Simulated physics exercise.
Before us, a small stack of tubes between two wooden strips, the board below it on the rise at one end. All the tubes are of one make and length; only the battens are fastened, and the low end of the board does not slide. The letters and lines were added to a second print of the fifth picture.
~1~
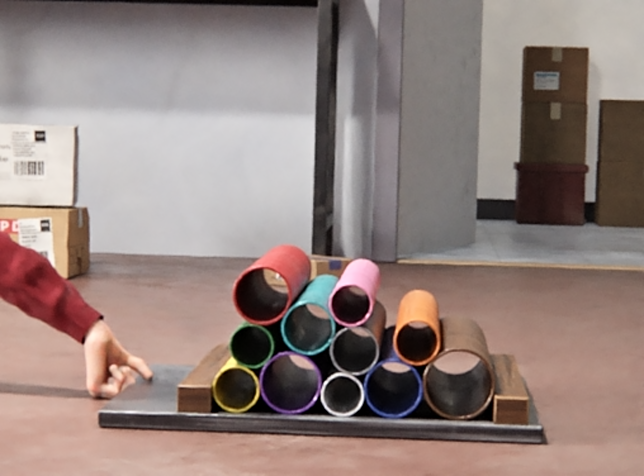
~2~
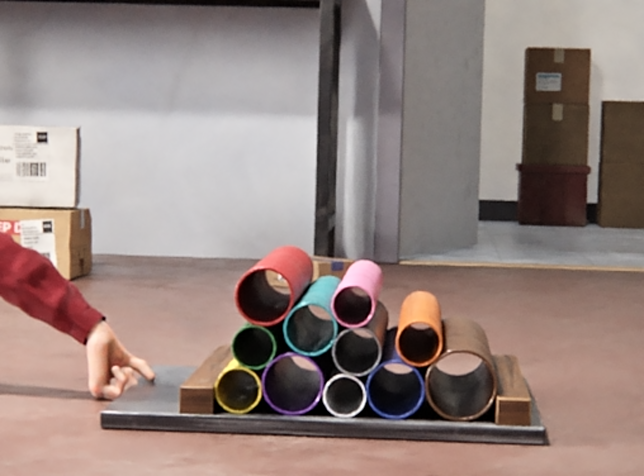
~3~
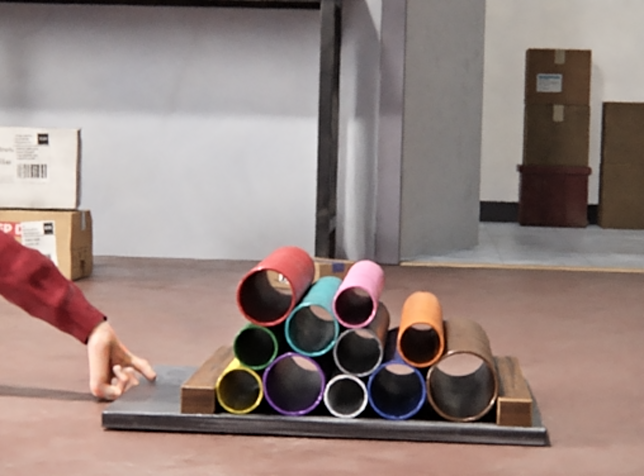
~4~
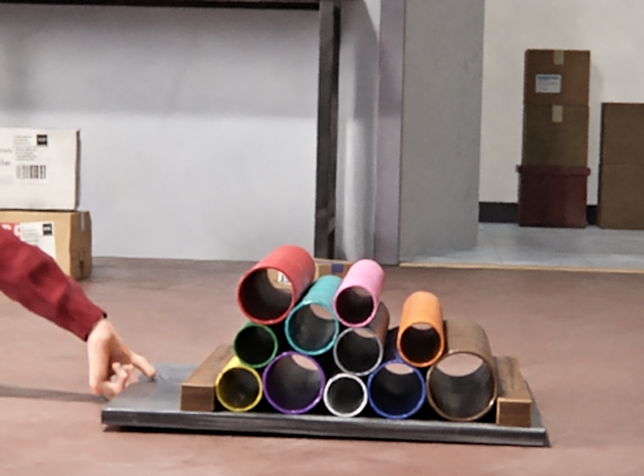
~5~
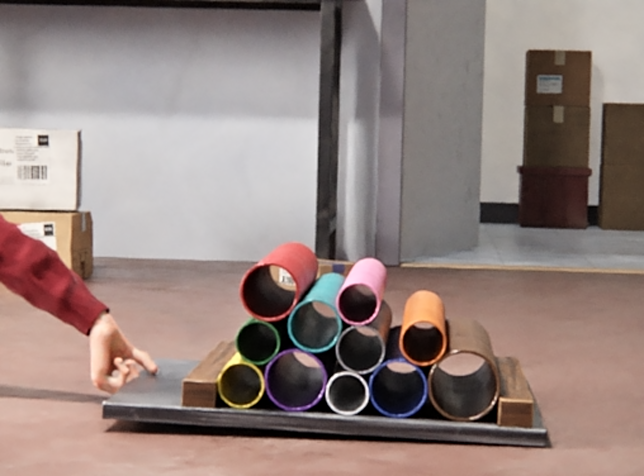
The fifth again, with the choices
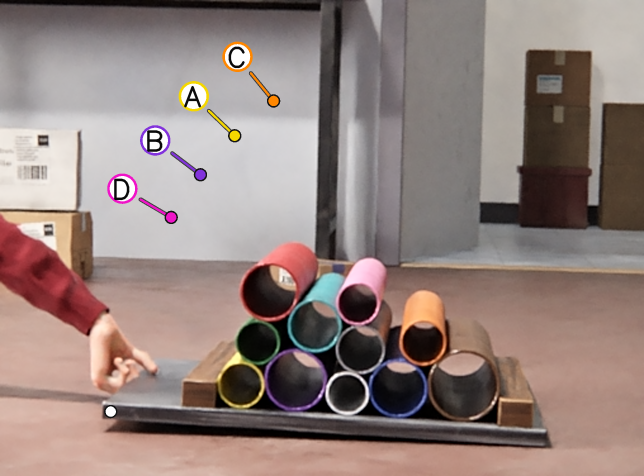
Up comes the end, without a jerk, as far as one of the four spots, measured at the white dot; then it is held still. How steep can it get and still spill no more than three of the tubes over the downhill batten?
It can be raised to B.
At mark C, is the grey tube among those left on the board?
No, with C.
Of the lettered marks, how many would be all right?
The number is two.
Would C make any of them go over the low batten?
At C: Yes.
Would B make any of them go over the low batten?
No.
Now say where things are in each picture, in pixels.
Grey tube (355, 351); turquoise tube (309, 328); pink tube (351, 305), in the first frame.
Pink tube (353, 306); red tube (264, 296), in the second frame.
Board (332, 389); purple tube (294, 384), in the third frame.
Board (332, 388); yellow tube (239, 388); purple tube (294, 383), in the fourth frame.
Board (333, 386); yellow tube (241, 385); purple tube (296, 380), in the fifth frame.
On the marked copy, A at (235, 136); B at (200, 175); C at (274, 101); D at (171, 218); the white dot at (111, 412).
With B. Early on, board at 20°.
Further on, board at 36°.
At the end, board at 36°, none over the low batten.
As for the rest, A five over the low batten; C six over the low batten; D none over the low batten.
